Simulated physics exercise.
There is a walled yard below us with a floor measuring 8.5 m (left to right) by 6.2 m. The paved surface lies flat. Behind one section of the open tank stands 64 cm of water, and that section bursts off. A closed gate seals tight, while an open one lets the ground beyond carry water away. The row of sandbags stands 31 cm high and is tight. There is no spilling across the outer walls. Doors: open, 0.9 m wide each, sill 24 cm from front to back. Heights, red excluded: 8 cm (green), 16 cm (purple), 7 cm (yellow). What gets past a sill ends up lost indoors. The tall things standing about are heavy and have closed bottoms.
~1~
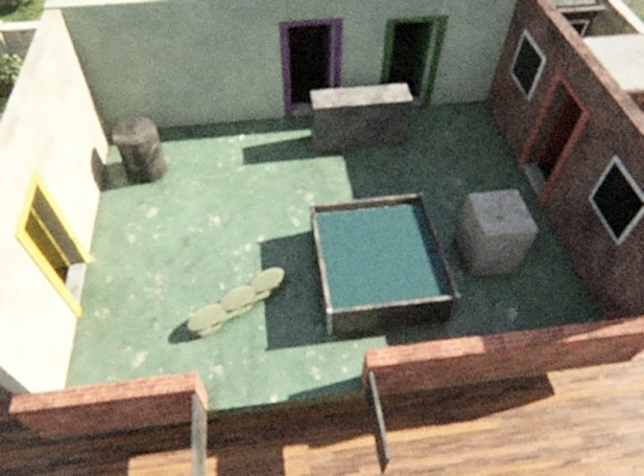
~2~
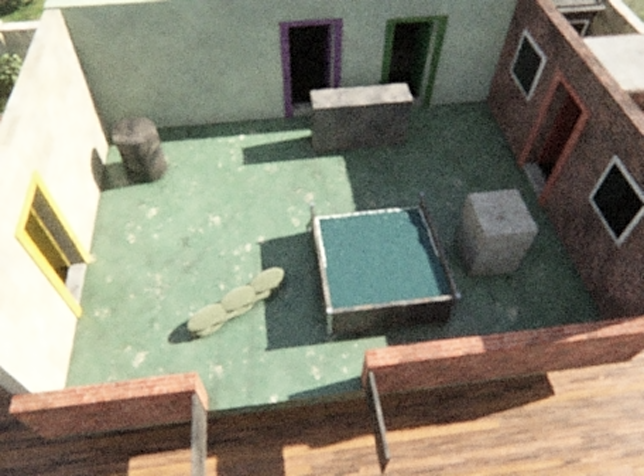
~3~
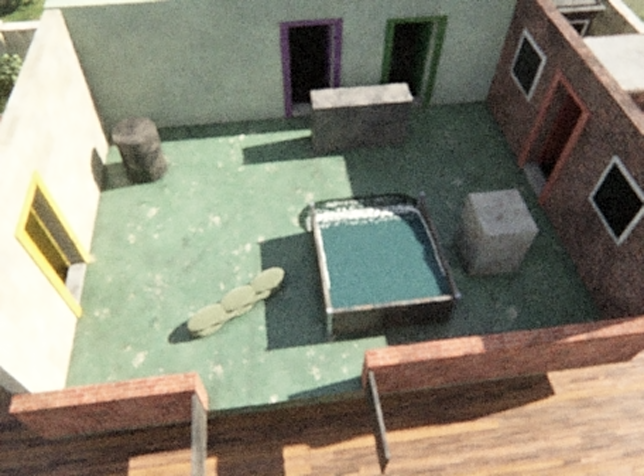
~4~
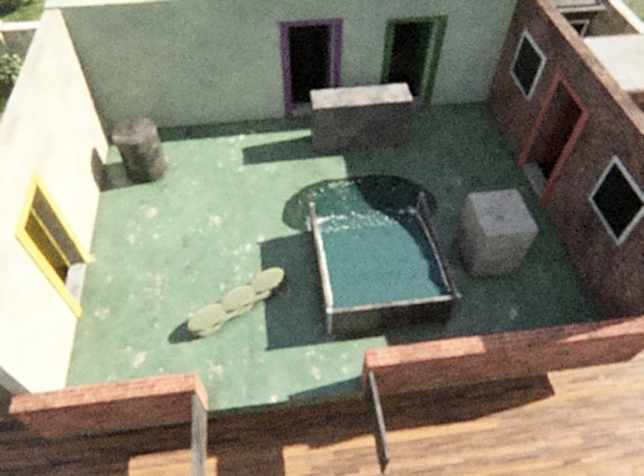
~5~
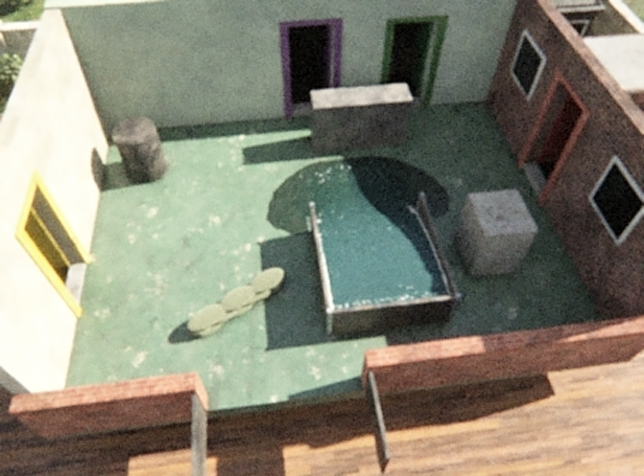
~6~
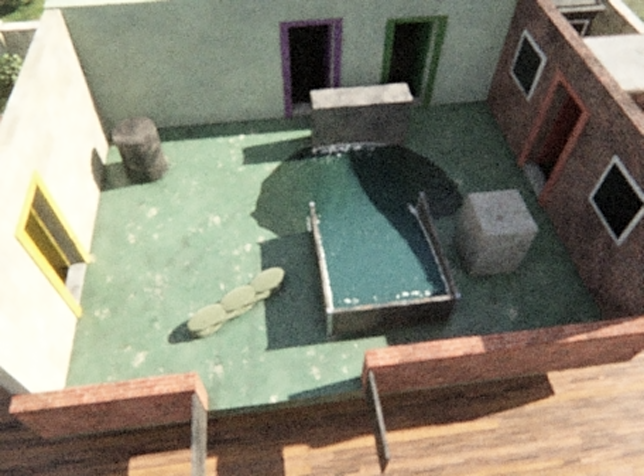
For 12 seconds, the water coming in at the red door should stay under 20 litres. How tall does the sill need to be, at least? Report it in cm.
Close to 9.5 cm is just enough.
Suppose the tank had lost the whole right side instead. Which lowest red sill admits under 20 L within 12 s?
Minimum height: Approx. 14.5 cm.
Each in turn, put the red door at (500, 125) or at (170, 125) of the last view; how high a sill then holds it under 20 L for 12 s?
Minimums: Roughly 17 cm and 10.5 cm.
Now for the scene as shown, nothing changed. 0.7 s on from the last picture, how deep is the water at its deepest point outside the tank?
Max depth: Around 41 cm.
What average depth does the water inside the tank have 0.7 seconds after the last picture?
Average depth: Approx. 33 cm.
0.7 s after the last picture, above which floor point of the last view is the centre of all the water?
My guess is close to (363, 221).
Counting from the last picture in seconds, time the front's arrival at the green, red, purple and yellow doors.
For green it's 1.8 s, for red 2.2 s, for purple 0.9 s, and for yellow 3.8 s.
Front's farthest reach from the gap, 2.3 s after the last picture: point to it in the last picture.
At about (111, 134).
Then, 0.7 s after the last picture water covers 25 % of the floor, deepest (41 cm) near (351, 158); it has not reached the red door.
Then, 2.3 s after the last picture water covers 40 % of the floor, deepest (30 cm) near (111, 134); 10 cm at the red door, 0 litres in over its 14 cm sill.
Then, 11.3 s after the last picture water covers 95 % of the floor, deepest (11 cm) near (65, 389); 4 cm at the red door, 2 litres in over its 14 cm sill.
At the red door as built, the water peaked near 14 cm, 2.9 s after the last picture.
With a sill of 7.5 cm, 37 litres would have come in within the 12 s; with 12 cm, 6 litres. So under 20 litres takes about 9.5 cm.
